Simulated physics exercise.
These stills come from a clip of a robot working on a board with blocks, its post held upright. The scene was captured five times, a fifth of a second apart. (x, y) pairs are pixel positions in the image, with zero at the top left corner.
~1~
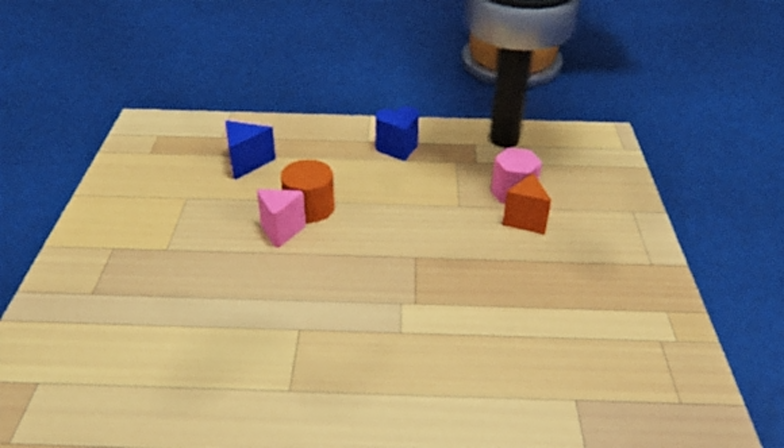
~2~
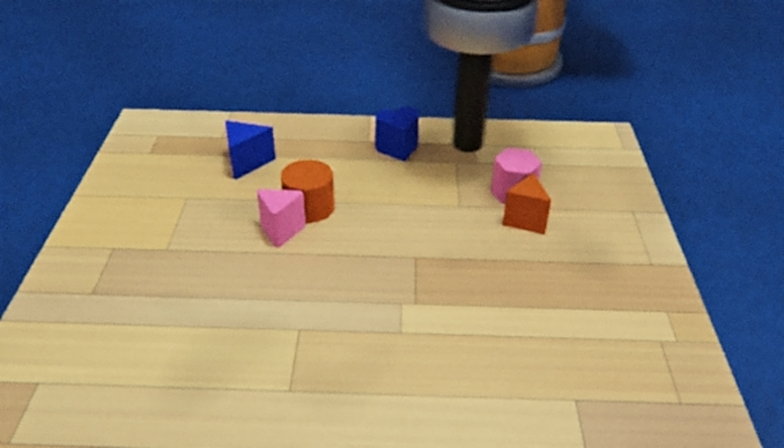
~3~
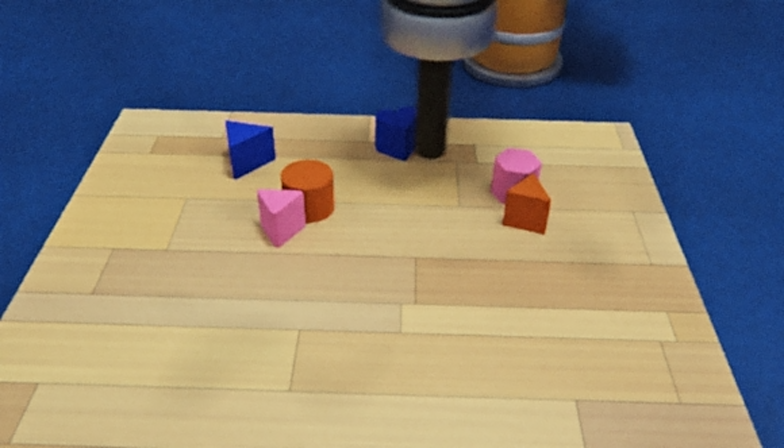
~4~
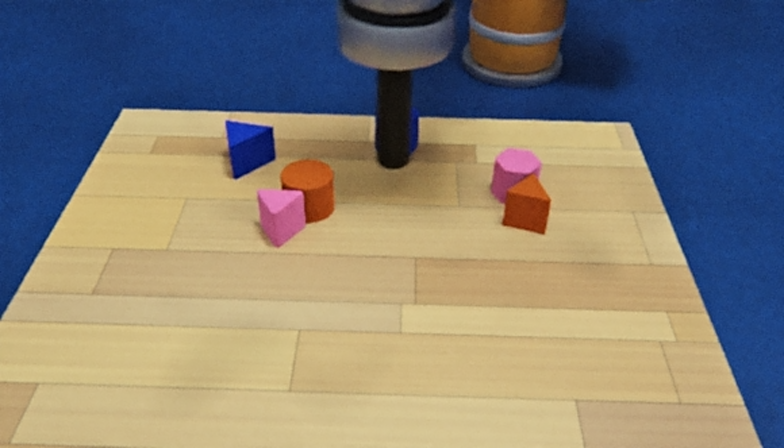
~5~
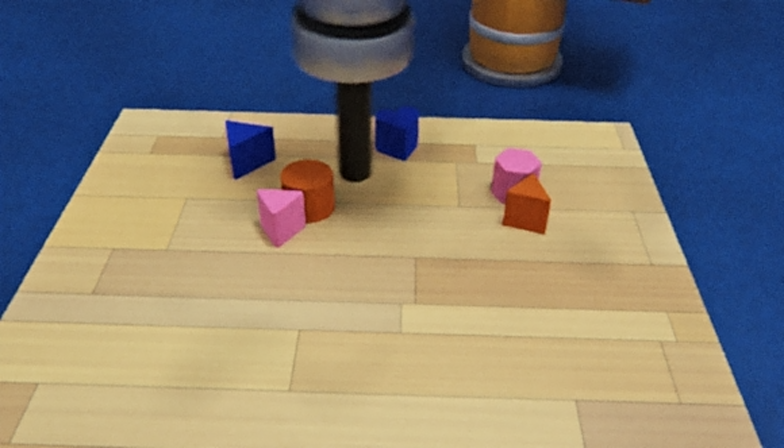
On a wooden board over a blue surface, a robot's dark post moved steadily left and slightly nearer, passing in front of a blue block toward the orange cylinder, while all the blocks stayed still.
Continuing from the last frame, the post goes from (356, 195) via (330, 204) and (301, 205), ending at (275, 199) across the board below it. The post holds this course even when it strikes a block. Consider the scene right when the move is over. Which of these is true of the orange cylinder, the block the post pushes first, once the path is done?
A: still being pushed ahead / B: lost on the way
Answer: B.
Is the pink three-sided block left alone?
In short: No.
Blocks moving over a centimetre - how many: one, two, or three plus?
My prediction: Two blocks.
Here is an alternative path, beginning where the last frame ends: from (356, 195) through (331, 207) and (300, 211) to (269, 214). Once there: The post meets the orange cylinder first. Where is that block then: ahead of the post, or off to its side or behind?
The post still drives it.
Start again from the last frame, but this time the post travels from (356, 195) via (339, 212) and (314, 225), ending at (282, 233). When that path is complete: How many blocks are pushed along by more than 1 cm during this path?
The count is two.
The first path, step by step. Halfway along, post at (314, 184); pink three-sided block at (264, 206); orange cylinder at (271, 181).
At the end, post at (273, 177); blue three-sided block in place; pink three-sided block at (262, 208), turned 10° anticlockwise; orange cylinder at (237, 184).
